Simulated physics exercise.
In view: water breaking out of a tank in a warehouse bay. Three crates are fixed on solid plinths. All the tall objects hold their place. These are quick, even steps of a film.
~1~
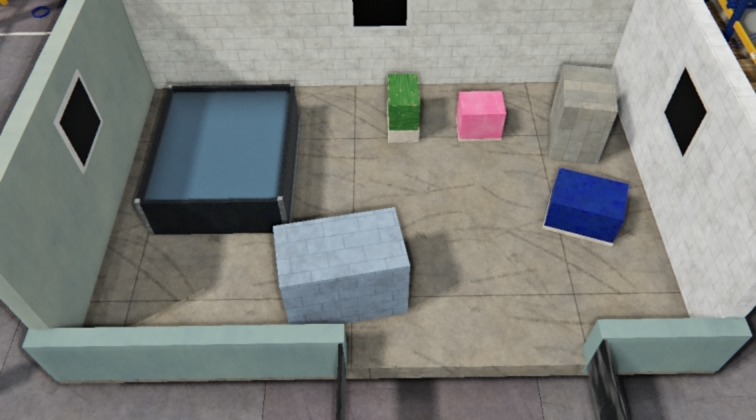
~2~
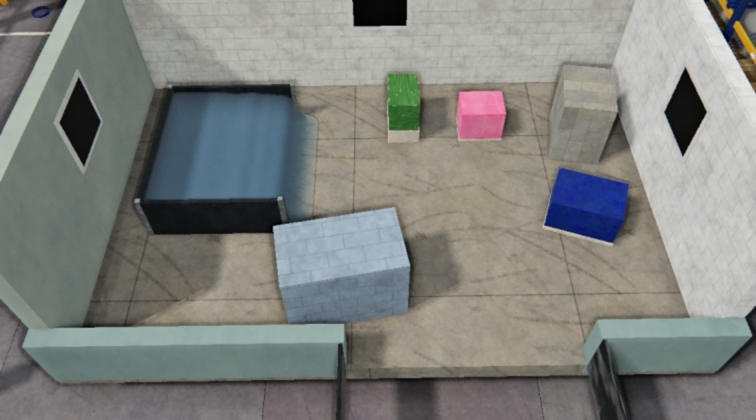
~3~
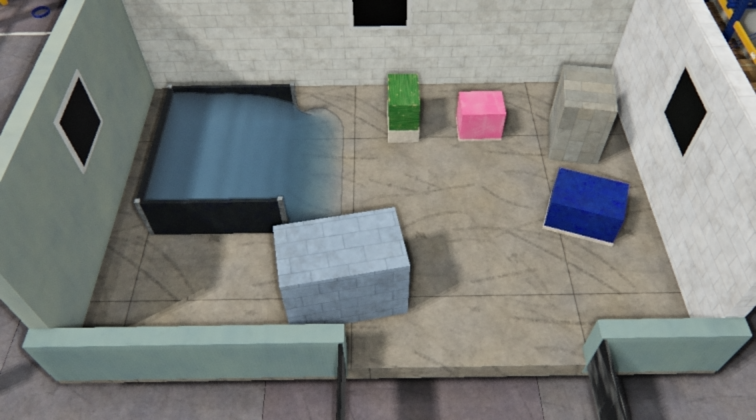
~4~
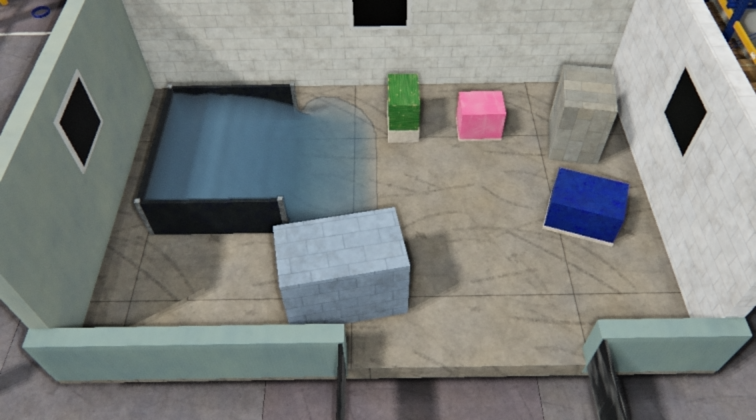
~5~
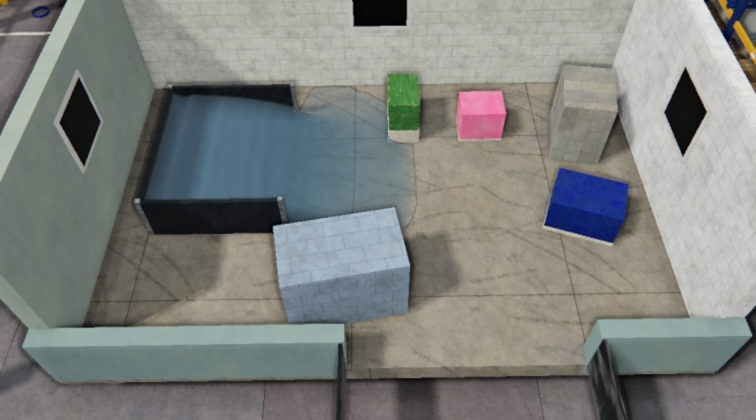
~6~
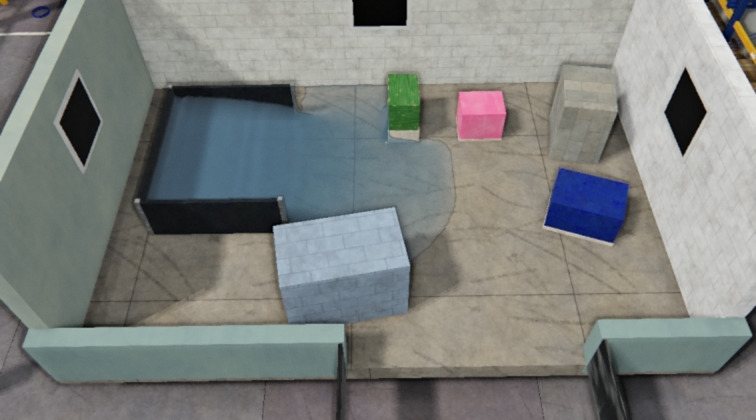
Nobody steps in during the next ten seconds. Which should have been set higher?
One by one: The green crate gets wet; the blue crate gets wet; the pink crate gets wet.
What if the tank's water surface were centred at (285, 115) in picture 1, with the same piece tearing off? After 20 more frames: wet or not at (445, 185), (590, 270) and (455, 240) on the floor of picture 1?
In turn: Awash, covered, covered.
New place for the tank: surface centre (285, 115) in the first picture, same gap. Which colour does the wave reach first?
First comes the green-painted one.
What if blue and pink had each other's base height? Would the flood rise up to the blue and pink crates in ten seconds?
Then: Blue ends up wet, pink ends up wet.
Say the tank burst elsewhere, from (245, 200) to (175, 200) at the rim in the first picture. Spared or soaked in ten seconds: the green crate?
One by one: Green crate stays dry.
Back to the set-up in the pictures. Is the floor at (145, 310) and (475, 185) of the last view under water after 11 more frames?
In that order: Not flooded, wet.
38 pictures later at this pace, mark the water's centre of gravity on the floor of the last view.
At about (458, 185).
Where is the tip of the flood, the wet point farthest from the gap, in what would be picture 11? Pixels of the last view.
Near (604, 184).
A moment on, water covers 40 % of the floor; the green crate water round its plinth, the blue crate water round its plinth, the pink crate water round its plinth.
Next, water covers 60 % of the floor; the green crate water round its plinth, the blue crate water round its plinth, the pink crate water round its plinth.
Then, water covers 75 % of the floor; the green crate water round its plinth, the blue crate water round its plinth, the pink crate water round its plinth.
Later, water covers 85 % of the floor; the green crate water round its plinth, the blue crate water round its plinth, the pink crate water round its plinth.
In the end, water covers 100 % of the floor; the green crate was topped, the blue crate was topped, the pink crate was topped.
